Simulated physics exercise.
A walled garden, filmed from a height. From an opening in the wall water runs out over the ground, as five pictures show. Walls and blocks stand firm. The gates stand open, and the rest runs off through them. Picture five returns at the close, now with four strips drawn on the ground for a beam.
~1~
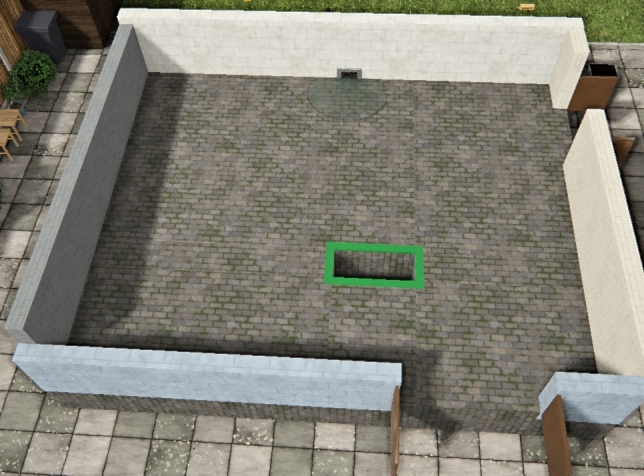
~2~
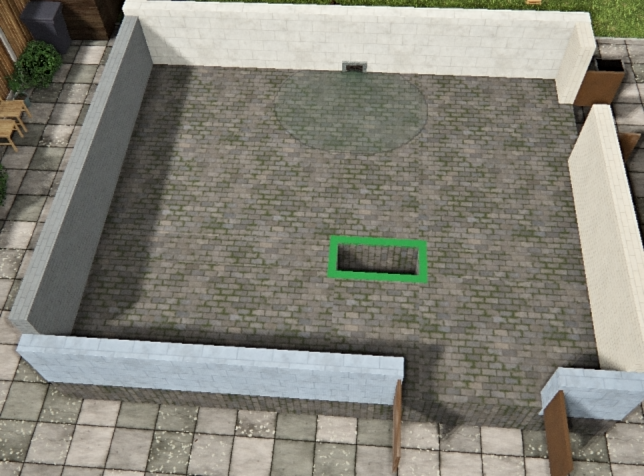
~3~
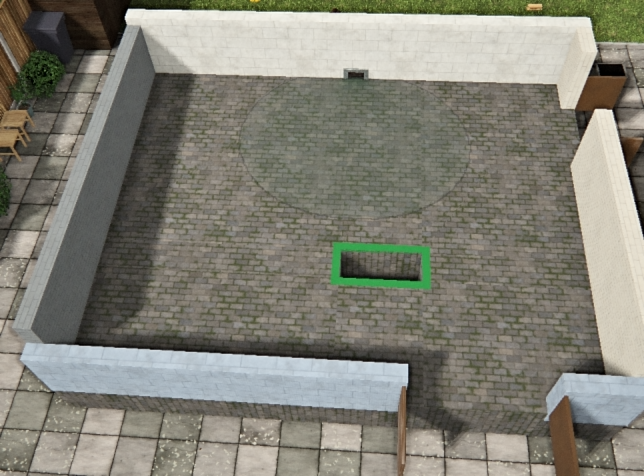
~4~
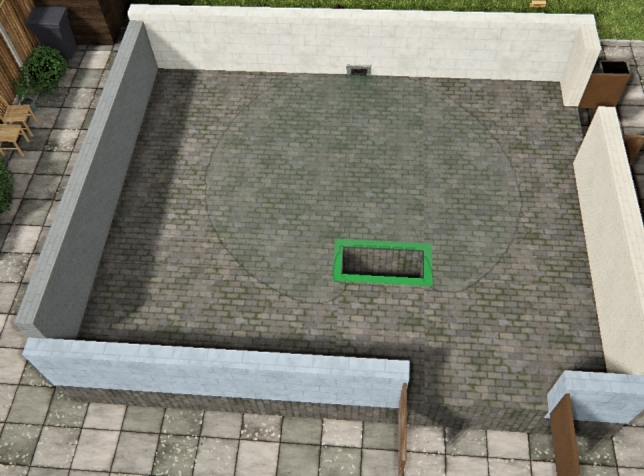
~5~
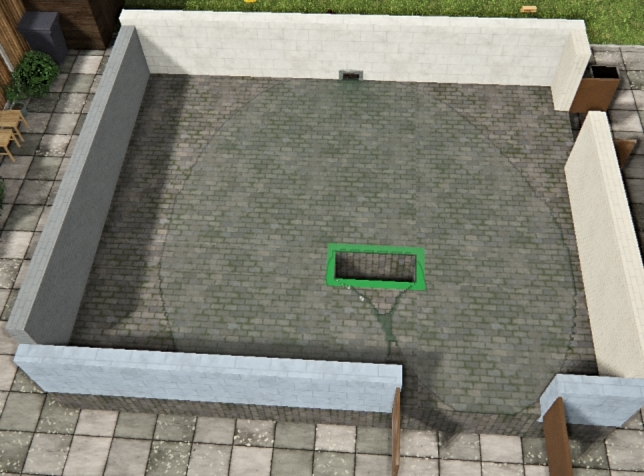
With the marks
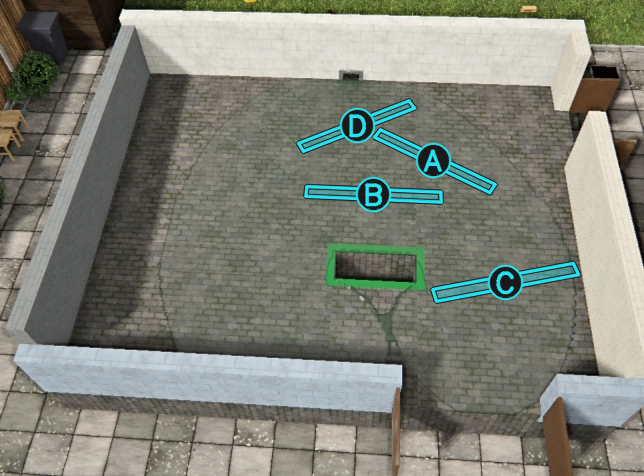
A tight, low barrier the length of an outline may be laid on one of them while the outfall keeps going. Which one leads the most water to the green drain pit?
C.
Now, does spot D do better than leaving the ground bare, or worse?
Spot D is worse.
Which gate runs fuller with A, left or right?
The left one.
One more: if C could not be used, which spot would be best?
It is A.
On the marked copy, A from (377, 133) to (492, 188); B from (306, 191) to (441, 197); C from (434, 295) to (575, 269); D from (301, 147) to (411, 104).
For spot A, about 27 % of the stream runs into the green drain pit, about 72 % out by the gates.
For spot B, about 3 % of the stream runs into the green drain pit, about 96 % out by the gates.
For spot C, about 50 % of the stream runs into the green drain pit, about 48 % out by the gates.
For spot D, about 3 % of the stream runs into the green drain pit, about 96 % out by the gates.
